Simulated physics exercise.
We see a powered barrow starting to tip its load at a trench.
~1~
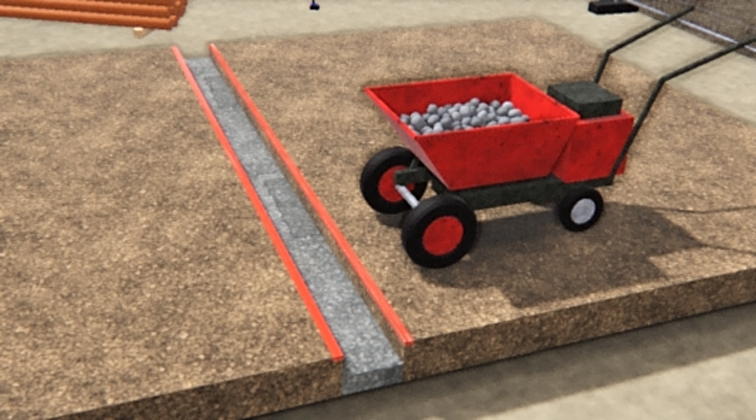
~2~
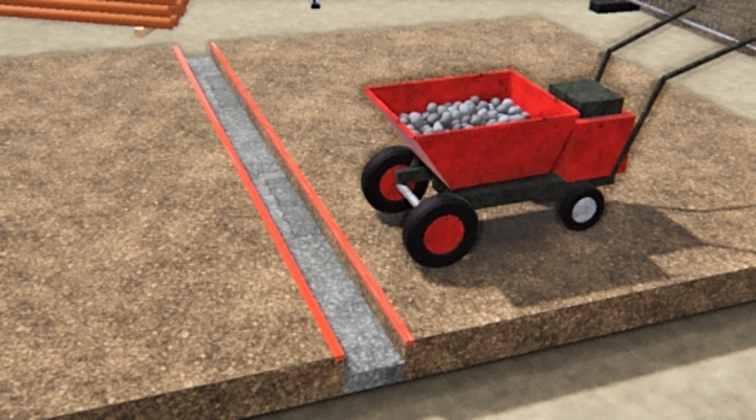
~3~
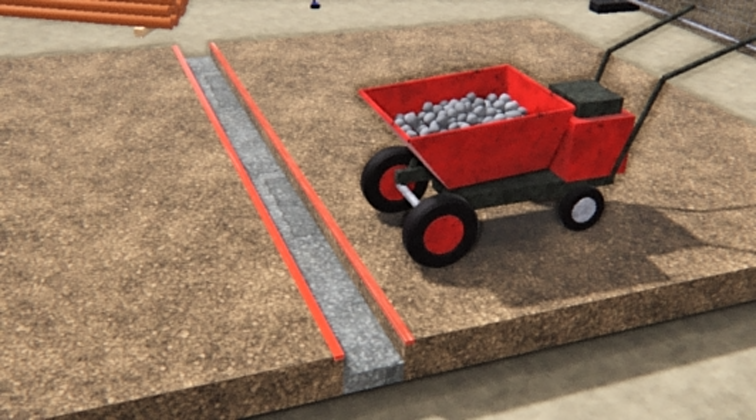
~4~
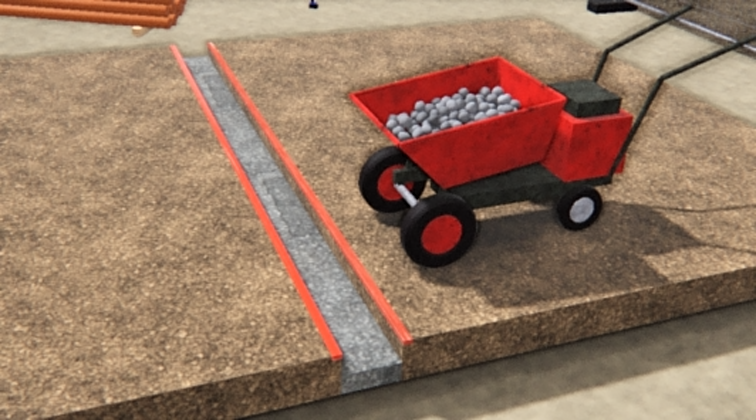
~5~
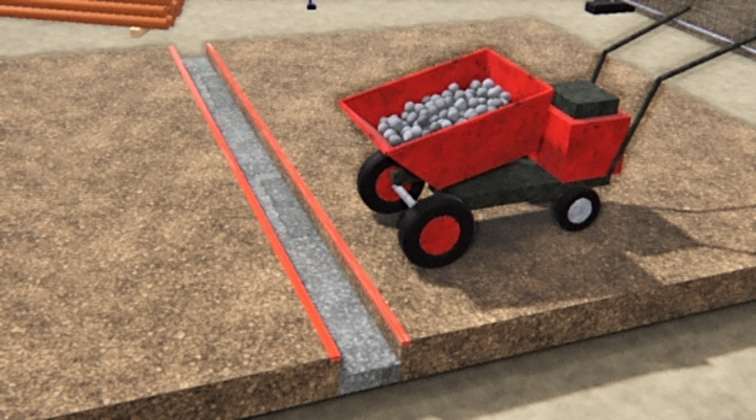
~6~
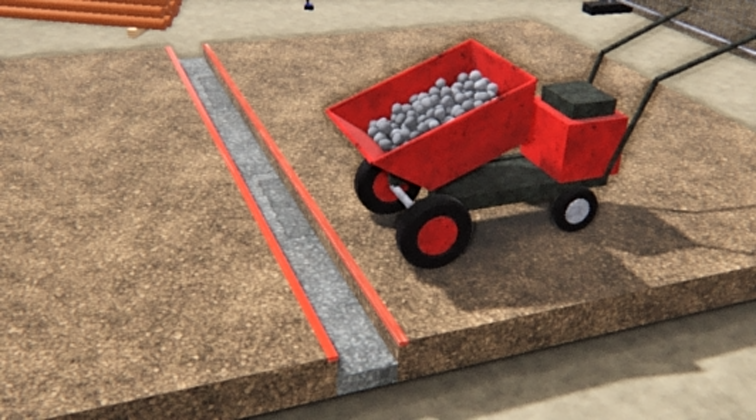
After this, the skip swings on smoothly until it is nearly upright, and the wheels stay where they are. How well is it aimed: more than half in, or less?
Between the edges lies less than half of the load.
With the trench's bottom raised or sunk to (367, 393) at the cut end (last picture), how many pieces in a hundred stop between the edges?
Close to 40 per cent.
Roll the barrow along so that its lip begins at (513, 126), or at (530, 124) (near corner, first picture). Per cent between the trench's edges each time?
The first gives 50 %, the second 30 %.
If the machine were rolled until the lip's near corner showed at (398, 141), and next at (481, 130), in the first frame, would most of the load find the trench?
In turn: Below a half; most of it.
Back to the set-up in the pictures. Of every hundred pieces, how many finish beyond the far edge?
It comes to 65 per cent or so.
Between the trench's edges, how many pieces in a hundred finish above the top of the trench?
Roughly 10 in a hundred.
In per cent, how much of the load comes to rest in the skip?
Near 0 %.
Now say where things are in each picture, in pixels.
In the first frame, lip of the skip at (417, 138), level; top of the load at (474, 123), round cobbles; first edge of the trench at (385, 304); far edge at (318, 318), the trench under half as wide as the skip, and shallow for its width.
In the second frame, lip of the skip at (416, 138), tipped barely; top of the load at (474, 121).
In the third frame, lip of the skip at (410, 141), tipped barely; top of the load at (480, 111).
In the fourth frame, lip of the skip at (400, 145), tipped a little; top of the load at (484, 109).
In the fifth frame, lip of the skip at (387, 153), tipped a little; top of the load at (474, 104).
In the sixth frame, lip of the skip at (373, 163), tipped clearly; top of the load at (471, 105); first edge of the trench at (380, 305); far edge at (313, 318).
Soon, skip tipped steeply; all in the skip.
A while on, skip tipped right over; most in the skip; a small part in or heaped over the trench; about a quarter beyond it; a stray few falling.
Towards the end, skip tipped right over; a small part in the skip; about a quarter in or heaped over the trench; about two thirds beyond it.
Finally, skip tipped right over; about a third in or heaped over the trench; about two thirds beyond it.
